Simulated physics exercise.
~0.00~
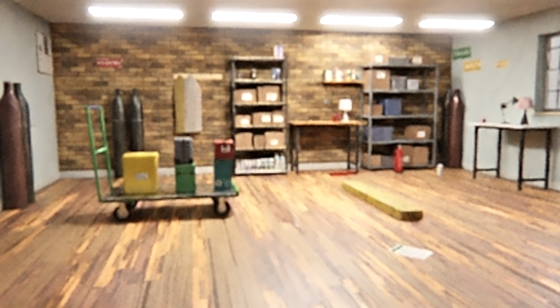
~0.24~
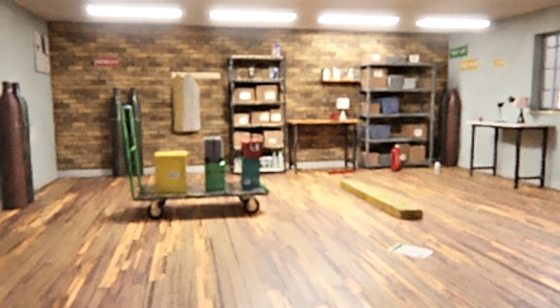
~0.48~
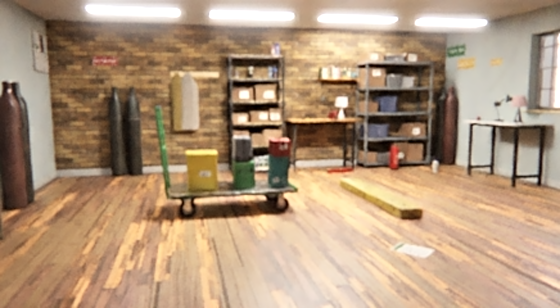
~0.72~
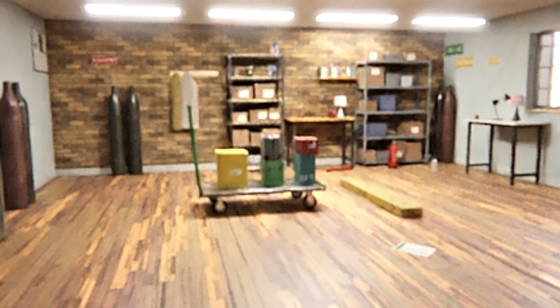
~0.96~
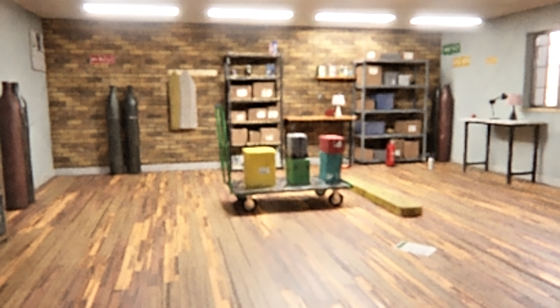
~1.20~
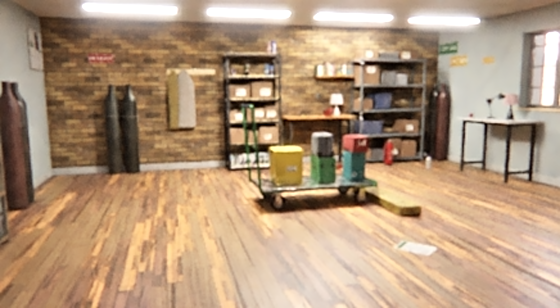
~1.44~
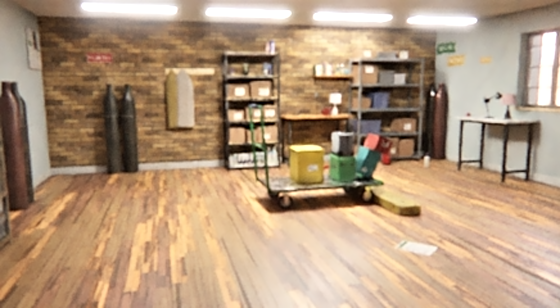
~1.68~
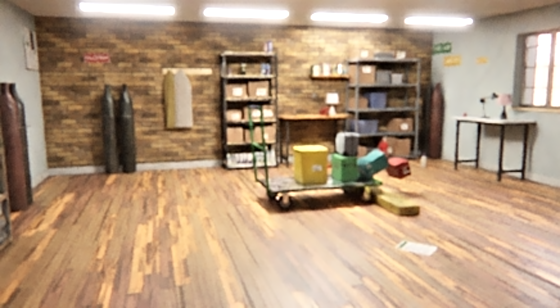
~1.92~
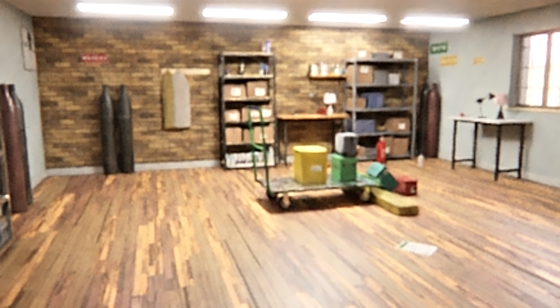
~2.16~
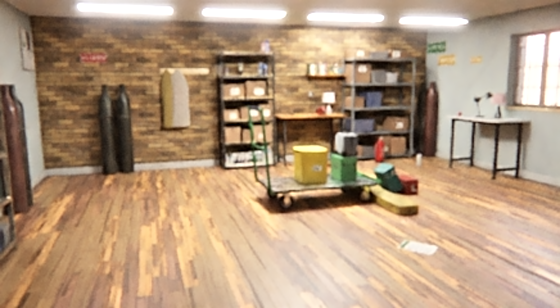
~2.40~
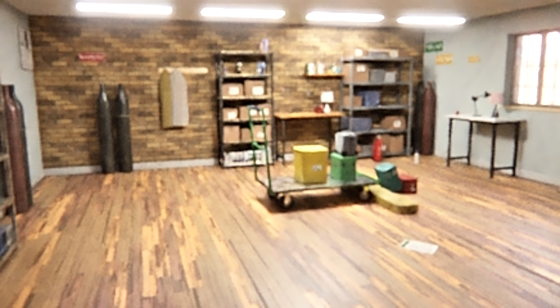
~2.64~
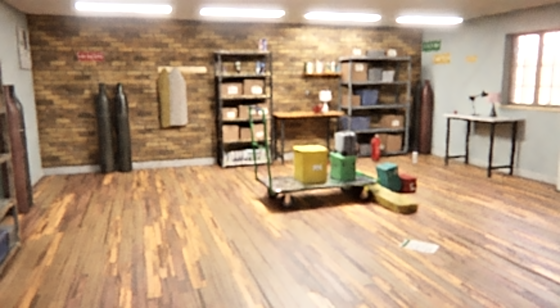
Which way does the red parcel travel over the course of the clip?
The red parcel moves to the right, first riding on the cart and then tumbling off its front end.
